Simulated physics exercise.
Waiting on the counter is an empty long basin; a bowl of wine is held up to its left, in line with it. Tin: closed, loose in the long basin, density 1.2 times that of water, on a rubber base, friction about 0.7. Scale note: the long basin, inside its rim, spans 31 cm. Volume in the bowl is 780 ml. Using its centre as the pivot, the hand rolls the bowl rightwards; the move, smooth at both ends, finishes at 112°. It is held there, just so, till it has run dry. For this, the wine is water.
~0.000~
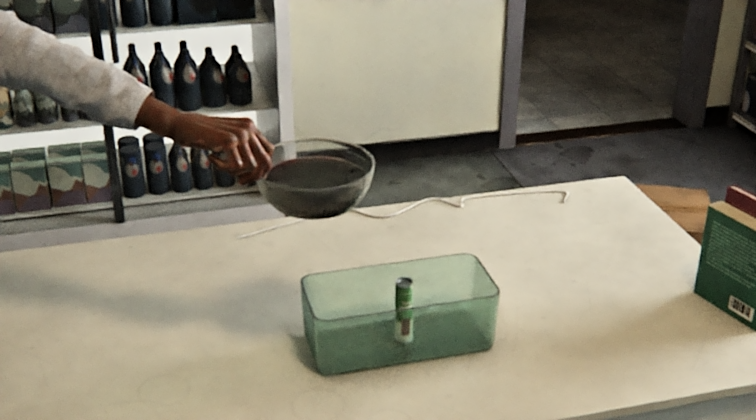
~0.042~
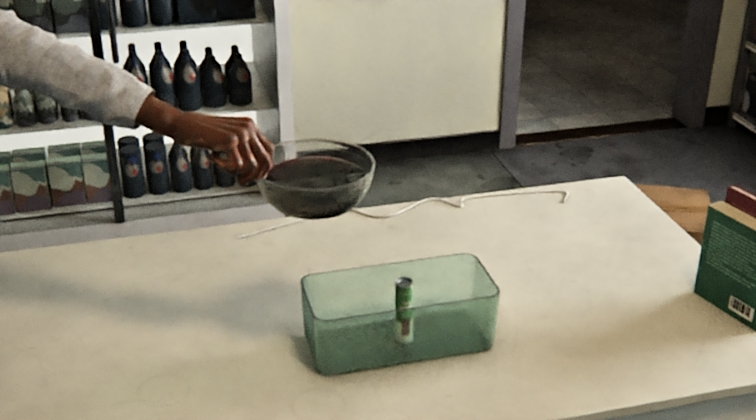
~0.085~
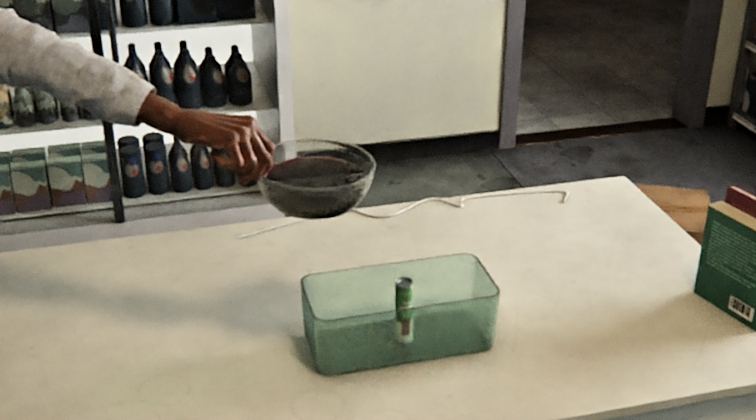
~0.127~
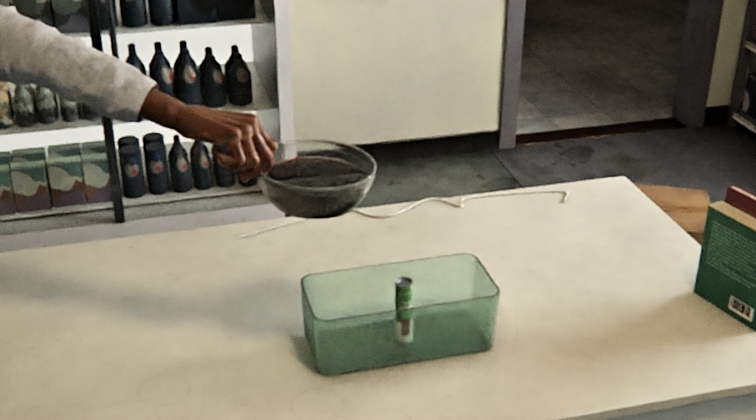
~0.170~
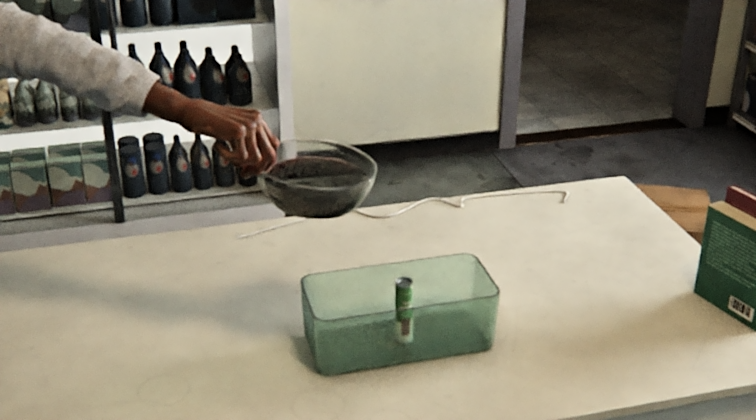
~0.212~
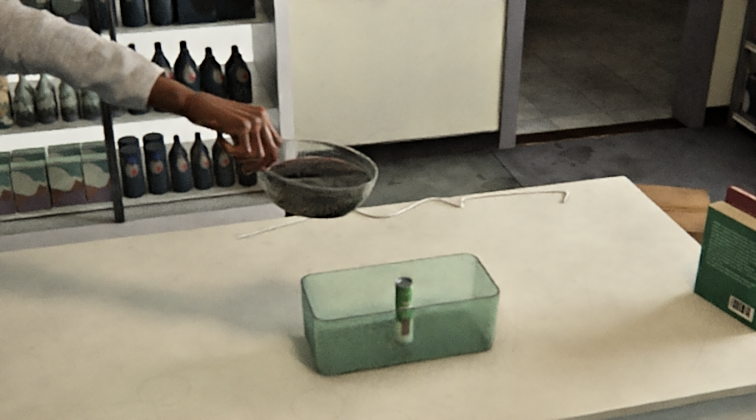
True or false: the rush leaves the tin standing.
True.
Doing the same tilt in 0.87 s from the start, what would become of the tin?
The tin remains upright.
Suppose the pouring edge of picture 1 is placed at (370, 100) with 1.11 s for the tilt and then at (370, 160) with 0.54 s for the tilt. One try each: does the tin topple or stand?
In the first try it remains standing; in the second it comes down.
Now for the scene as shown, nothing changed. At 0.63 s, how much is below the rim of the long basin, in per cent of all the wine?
At that time the basin holds about 9 per cent of the liquid.
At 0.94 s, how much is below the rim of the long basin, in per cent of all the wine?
About 90 per cent.
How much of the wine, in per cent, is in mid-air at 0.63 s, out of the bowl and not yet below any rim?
Roughly 48 percent.
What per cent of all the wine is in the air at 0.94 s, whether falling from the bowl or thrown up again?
Close to 10 in every hundred parts.
By 0.63 s the tilt is 68° and 43 per cent is still to pour; the tin stands where it began.
By 0.94 s the tilt is 106° and 0 per cent is still to pour; the tin stands where it began.
By 1.26 s the tilt is 112° and 0 per cent is still to pour; the tin stands where it began.
By 1.61 s the tilt is 112° and 0 per cent is still to pour; the tin stands where it began.
At rest the tin stands where it began.
